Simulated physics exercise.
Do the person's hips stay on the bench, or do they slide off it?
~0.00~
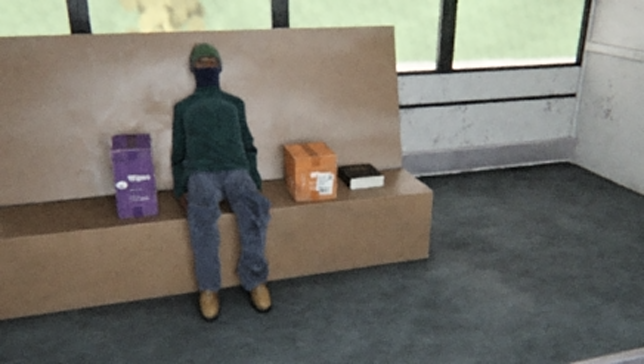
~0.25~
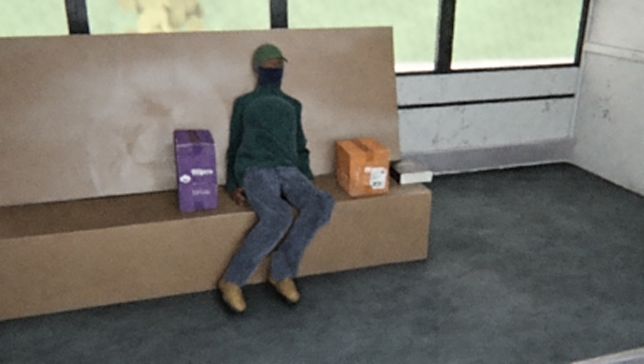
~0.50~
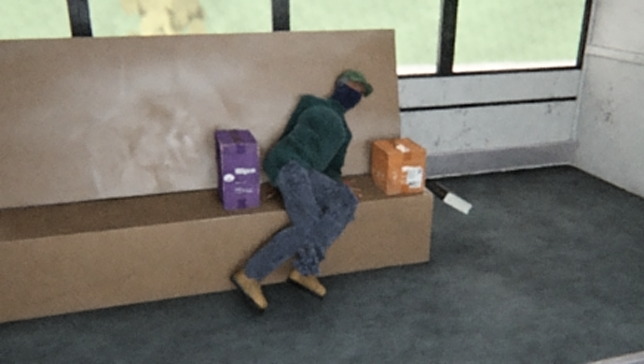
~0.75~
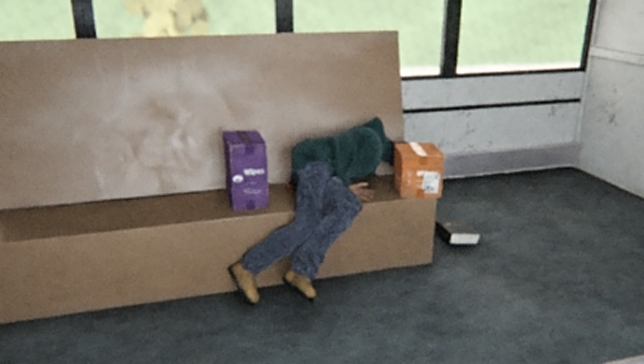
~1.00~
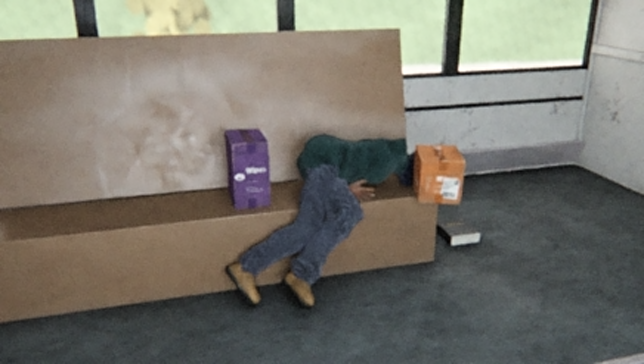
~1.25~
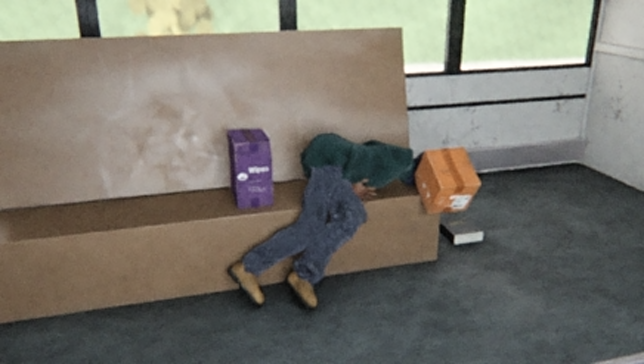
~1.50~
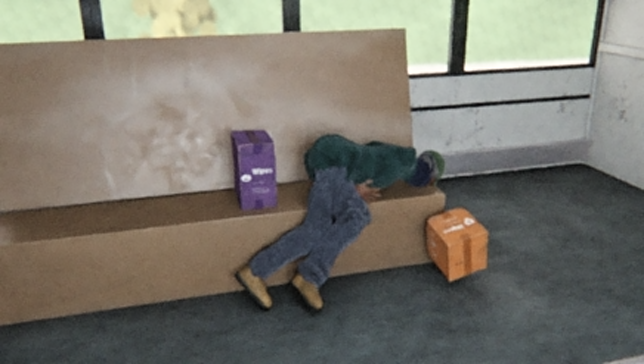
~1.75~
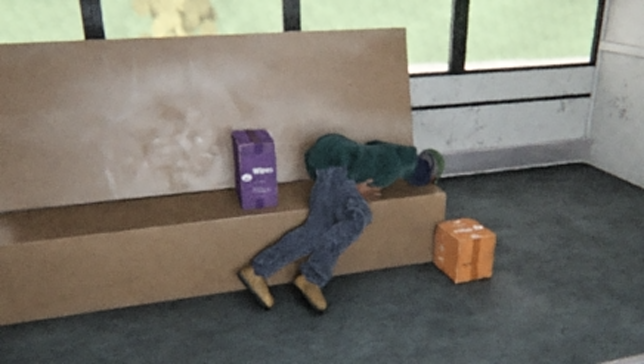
The person's hips stay on the bench, with the upper body slumped over to the right along the seat.
